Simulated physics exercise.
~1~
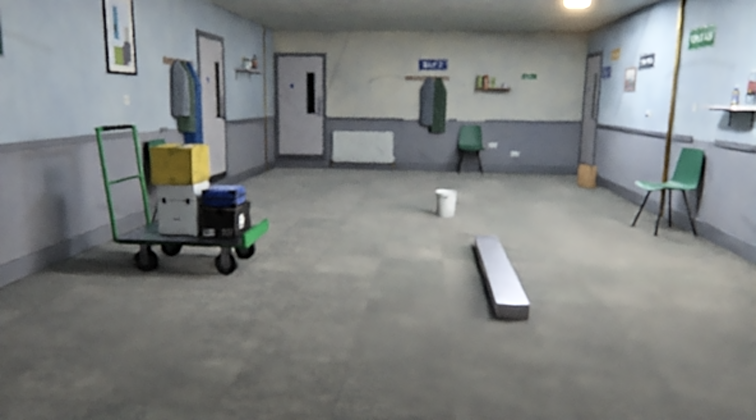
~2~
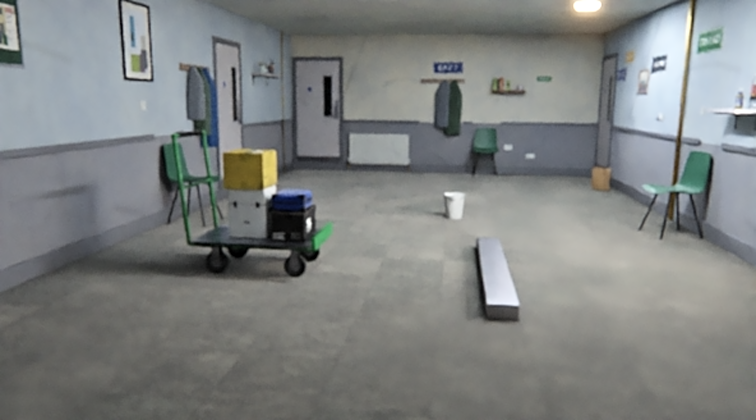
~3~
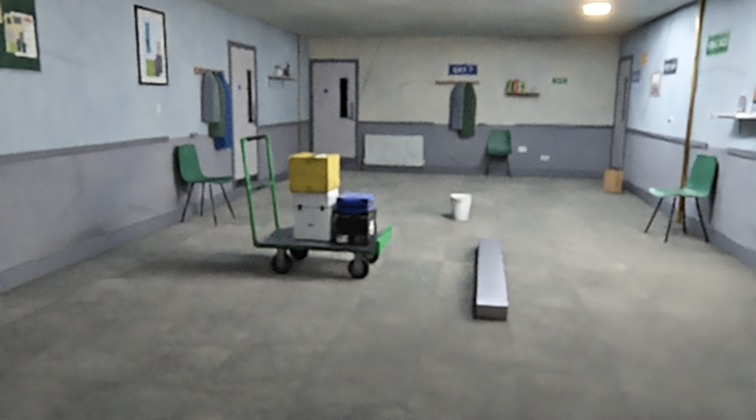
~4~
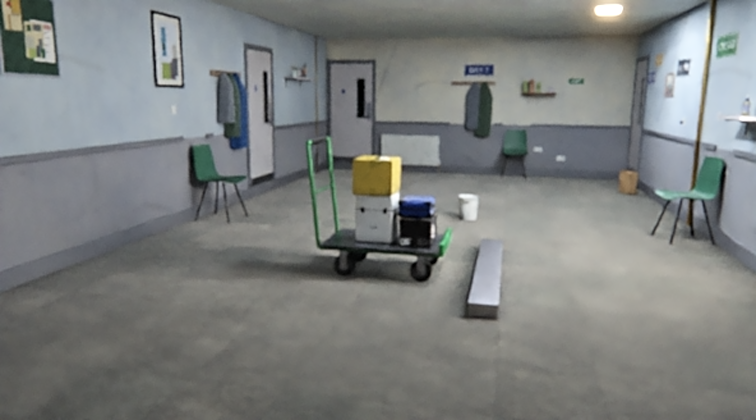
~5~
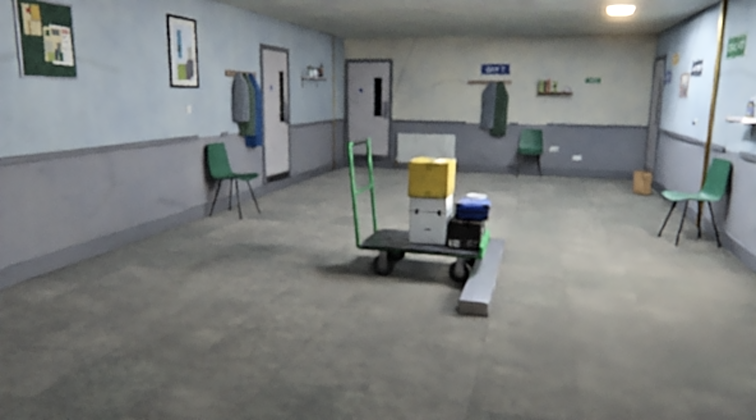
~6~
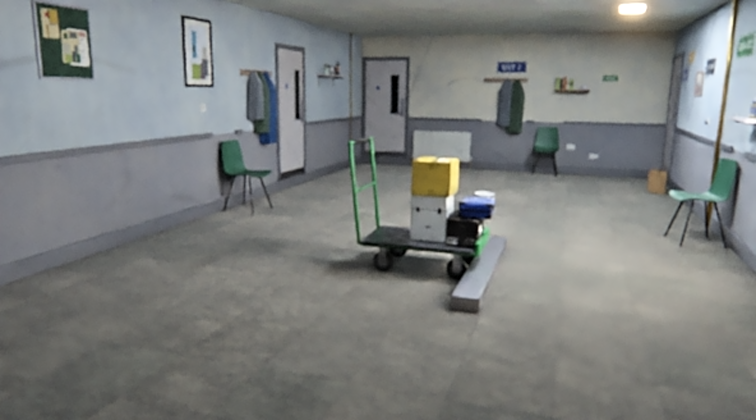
A green-handled flat cart rolls from left to right across a grey-floored room, seen from the front as the view drifts slightly sideways. On its dark deck a yellow carton sits atop a white toolbox, with a blue case on a black box to their right. A long grey kerb lies ahead, a white bucket stands behind, and green chairs, coats and doors line the walls. The cart crosses the open floor, reaches the kerb and stops against it. Its load stays aboard, the yellow carton still level on the upright white toolbox.
